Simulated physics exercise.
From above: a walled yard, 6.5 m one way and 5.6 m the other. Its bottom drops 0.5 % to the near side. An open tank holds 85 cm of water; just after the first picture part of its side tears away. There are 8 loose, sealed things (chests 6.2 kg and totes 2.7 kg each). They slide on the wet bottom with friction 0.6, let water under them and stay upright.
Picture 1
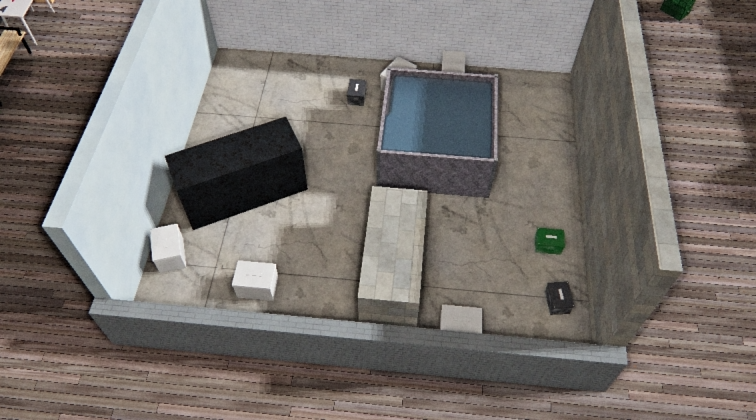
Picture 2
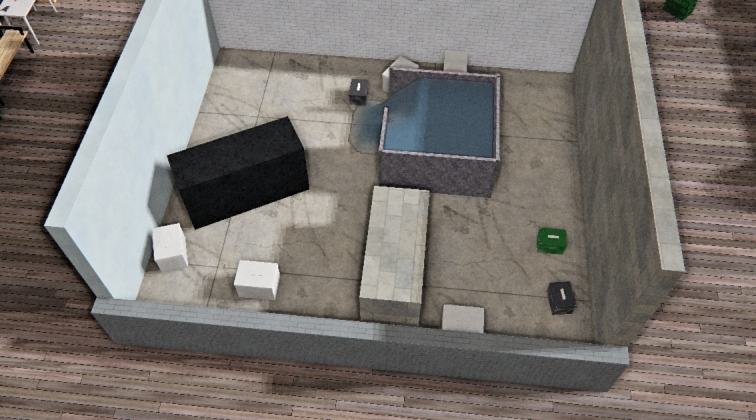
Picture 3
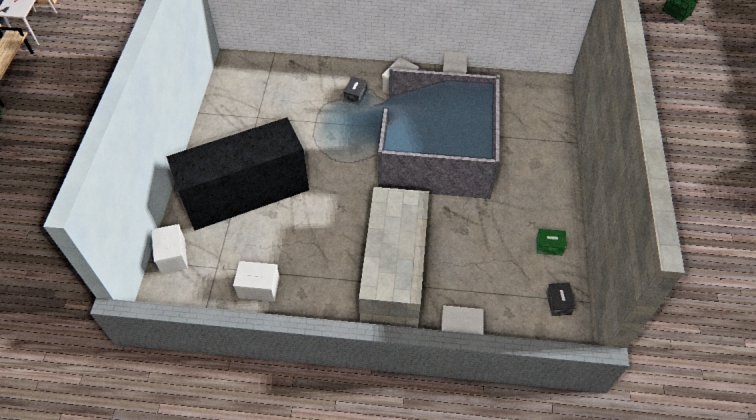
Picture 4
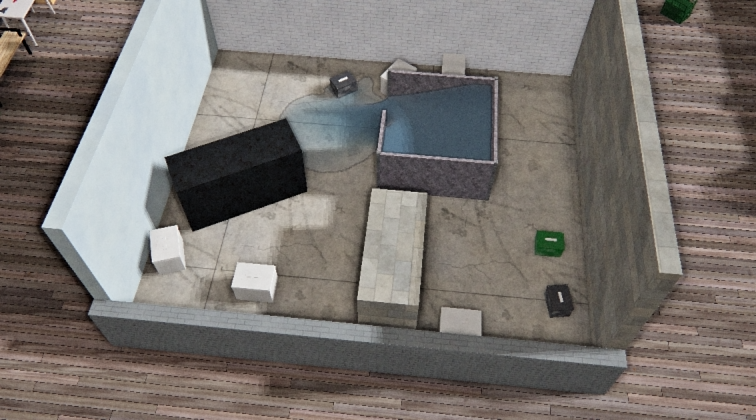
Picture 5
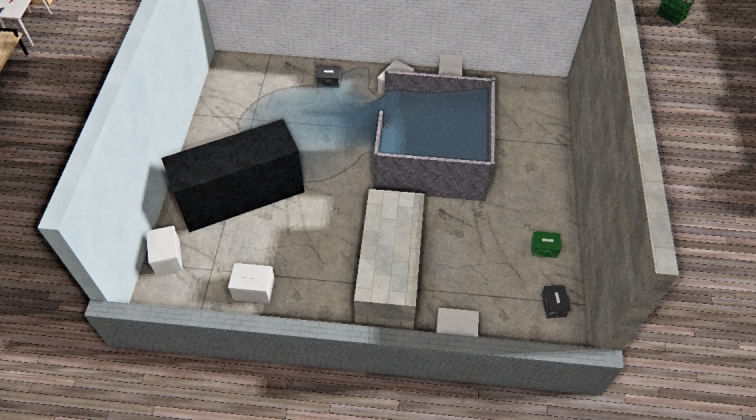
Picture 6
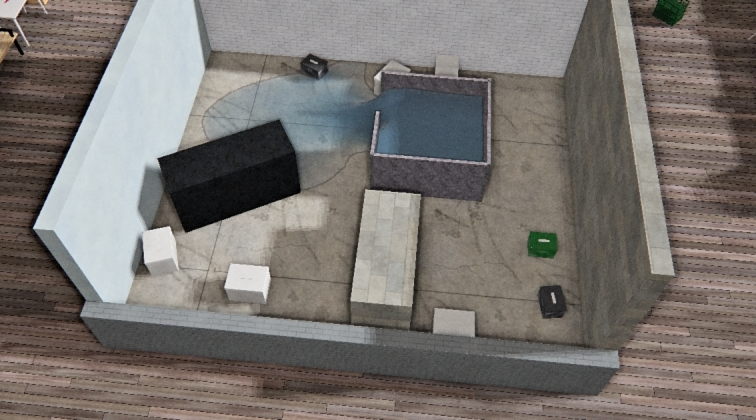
Water poured out through the left side of a square tank in a walled yard and spread across the floor to a big black block, pushing a small dark box leftward along the back.
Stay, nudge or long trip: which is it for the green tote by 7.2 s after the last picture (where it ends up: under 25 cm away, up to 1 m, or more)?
Green tote stays put.
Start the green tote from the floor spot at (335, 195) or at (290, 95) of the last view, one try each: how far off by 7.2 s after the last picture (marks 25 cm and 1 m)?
In turn: It travels far; it slides a little.
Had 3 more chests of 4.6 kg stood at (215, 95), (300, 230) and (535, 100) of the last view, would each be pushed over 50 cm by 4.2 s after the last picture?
In turn: Over, less, under.
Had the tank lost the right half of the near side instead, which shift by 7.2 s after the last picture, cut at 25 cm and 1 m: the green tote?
In that case the green tote ends far away.
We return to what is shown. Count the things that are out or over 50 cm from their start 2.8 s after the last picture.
I count 2.
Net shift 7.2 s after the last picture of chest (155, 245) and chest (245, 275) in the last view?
In turn: 60 cm, 120 cm.
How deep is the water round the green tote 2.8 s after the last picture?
Roughly 0 cm.
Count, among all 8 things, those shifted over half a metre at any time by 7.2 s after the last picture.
That makes 5.
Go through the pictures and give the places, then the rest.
In the first picture, the green tote at (551, 237), on the bottom; 2.9 m2 under water; 0 of 8 have shifted.
In the second picture, the green tote at (553, 237), on the bottom; 3.5 m2 under water; 0 of 8 have shifted.
In the third picture, the green tote at (553, 238), on the bottom; 4.3 m2 under water; 1 of 8 have shifted.
In the fourth picture, the green tote at (551, 240) rests on the ground; 5.6 m2 under water; 1 of 8 have shifted.
In the fifth picture, the green tote at (548, 240), on the bottom; water covers 7.1 m2; 1 of 8 have shifted.
In the sixth picture, the green tote at (544, 241) rests on the ground; water covers 8.7 m2; 1 of 8 have shifted.
Then, 0.9 s after the last picture the green tote is near (544, 241), 0.0 m from its start, aground; 1 afloat.
Then, 2.8 s after the last picture the green tote is near (544, 241), 0.0 m from its start, aground; 2 afloat.
Then, 4.8 s after the last picture the green tote is near (544, 241), 0.0 m from its start, aground; 4 afloat.
Then, 7.2 s after the last picture the green tote is near (547, 243), 0.1 m from its start, aground; 4 afloat.
